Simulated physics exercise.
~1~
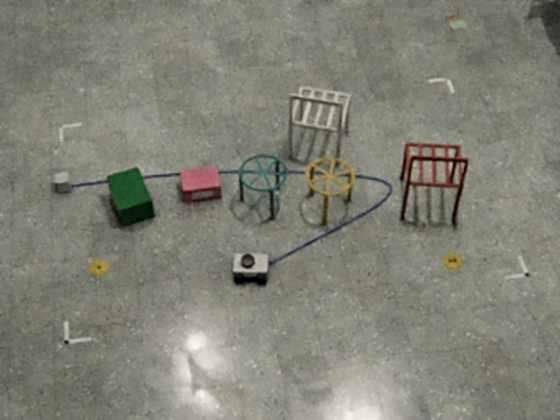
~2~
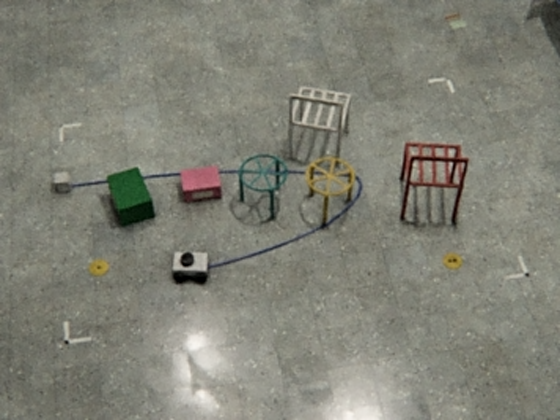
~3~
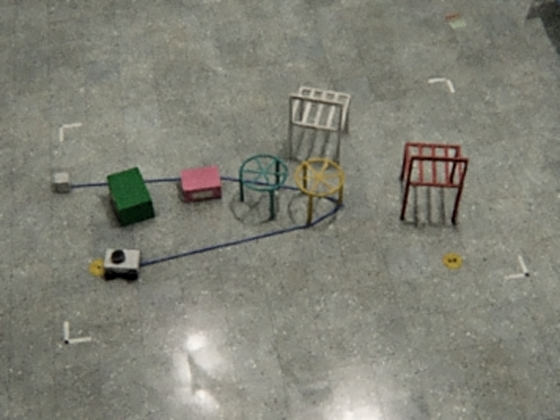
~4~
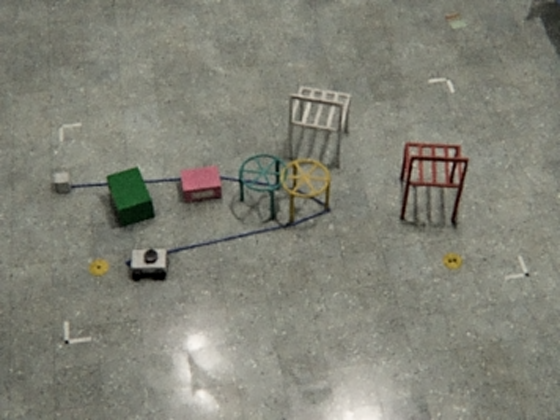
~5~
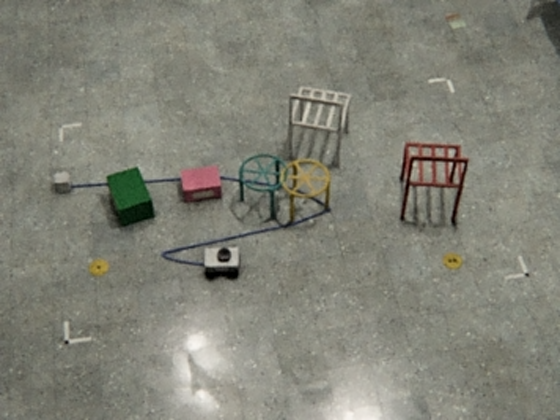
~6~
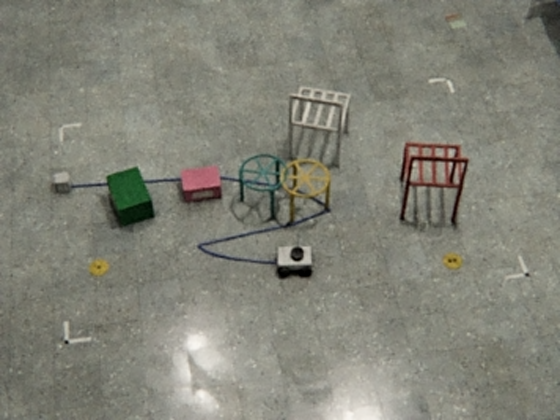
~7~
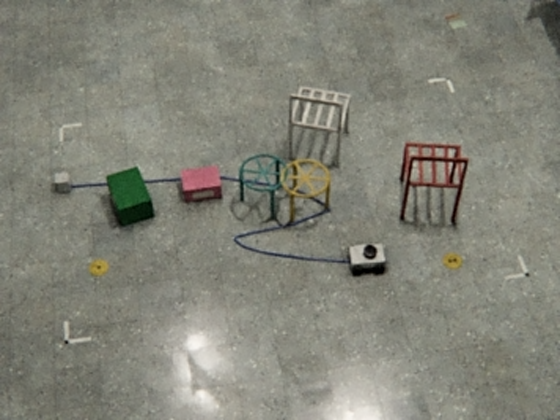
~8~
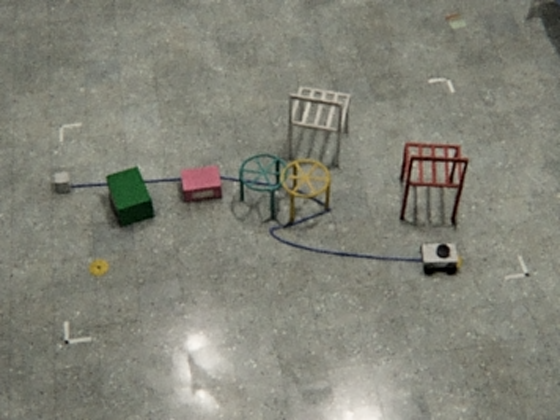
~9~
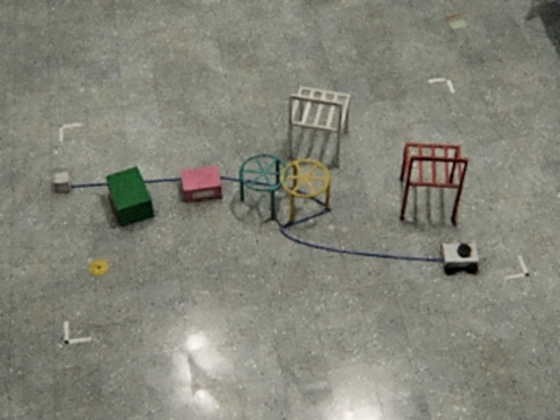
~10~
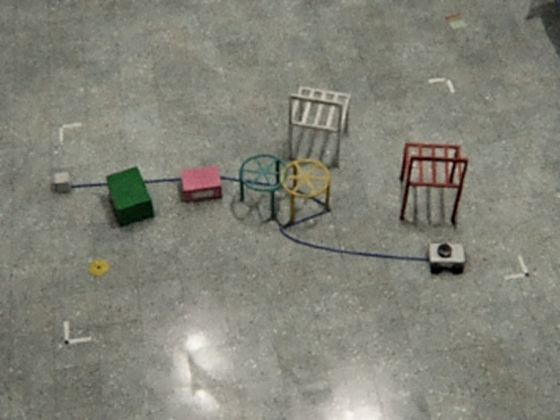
A small cart trailing a blue lead moves left, the lead dragging a yellow stool toward a teal one, then drives right and stops.
